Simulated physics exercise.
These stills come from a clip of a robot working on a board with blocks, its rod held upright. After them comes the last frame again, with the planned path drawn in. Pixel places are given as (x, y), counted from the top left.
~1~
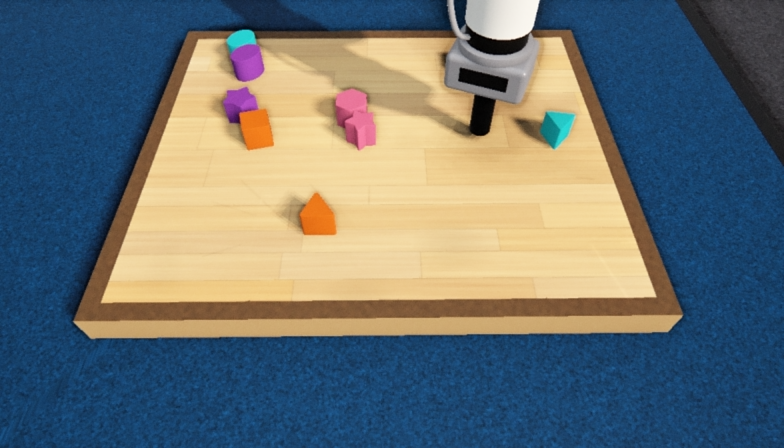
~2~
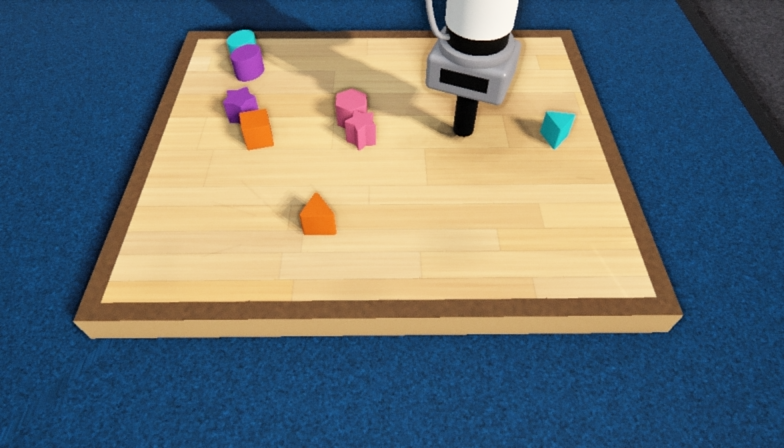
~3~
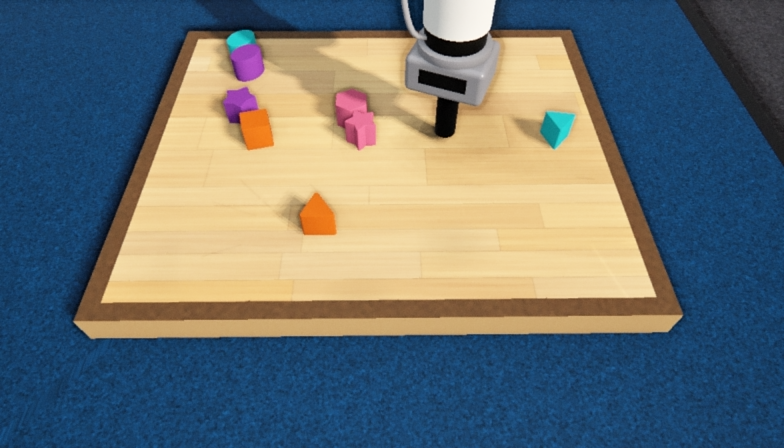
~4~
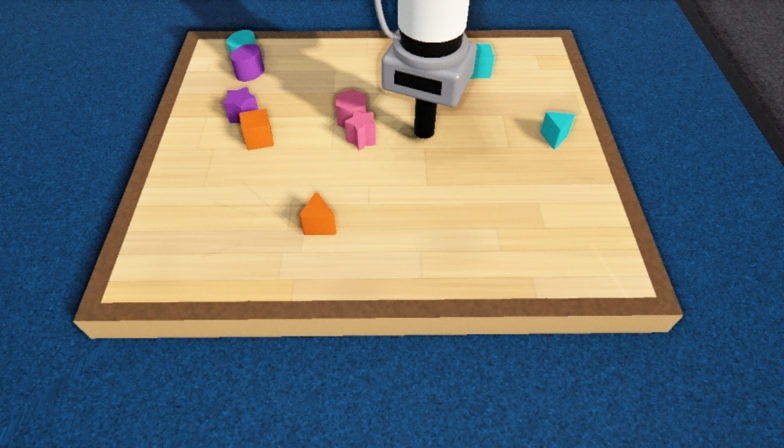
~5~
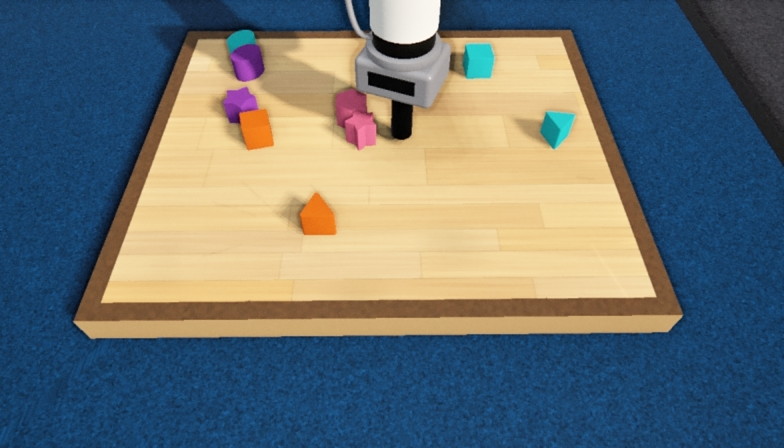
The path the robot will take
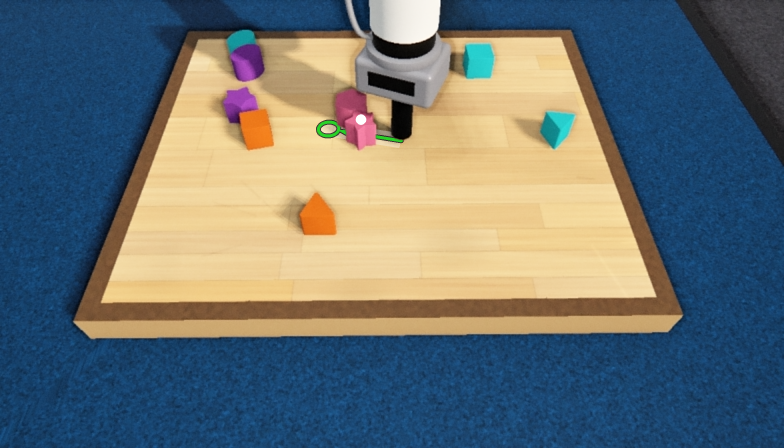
A robot arm with a black rod slid steadily left across the wooden board toward two pink blocks, uncovering a teal block behind it, while all the blocks stayed where they were.
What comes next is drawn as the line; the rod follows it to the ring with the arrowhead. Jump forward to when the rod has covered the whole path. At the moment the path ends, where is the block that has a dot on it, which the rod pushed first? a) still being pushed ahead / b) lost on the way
Choice b: Lost on the way.
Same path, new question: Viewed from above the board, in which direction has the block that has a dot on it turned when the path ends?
From above, the turn goes anticlockwise.
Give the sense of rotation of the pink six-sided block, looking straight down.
Overhead view: Clockwise.
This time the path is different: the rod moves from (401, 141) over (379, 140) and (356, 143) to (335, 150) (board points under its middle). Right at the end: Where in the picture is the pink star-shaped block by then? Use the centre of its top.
(312, 125)
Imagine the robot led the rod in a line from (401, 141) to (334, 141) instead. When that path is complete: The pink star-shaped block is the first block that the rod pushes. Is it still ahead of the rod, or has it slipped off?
I'd say it is still being pushed.
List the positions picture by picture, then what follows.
In the first frame, tip of the rod at (479, 130), middles of tops, pink six-sided block at (351, 99), pink star-shaped block at (361, 120).
In the second frame, rod at (463, 130), nothing pushed.
In the third frame, rod at (445, 131), nothing pushed.
In the fourth frame, rod at (424, 132), nothing pushed.
In the fifth frame, rod at (402, 133), pink six-sided block at (351, 99), pink star-shaped block at (361, 120).
The line goes straight from (401, 141) to (329, 129); the dot is on the pink star-shaped block.
The first path, step by step. One third of the way, rod at (376, 129); pink star-shaped block at (354, 120).
Two thirds of the way, rod at (352, 125); pink six-sided block at (345, 96), turned 20° clockwise; pink star-shaped block at (332, 121), turned 25° anticlockwise.
At the end, rod at (328, 121); pink six-sided block at (340, 93), turned 45° clockwise; pink star-shaped block at (319, 122), turned 65° anticlockwise.
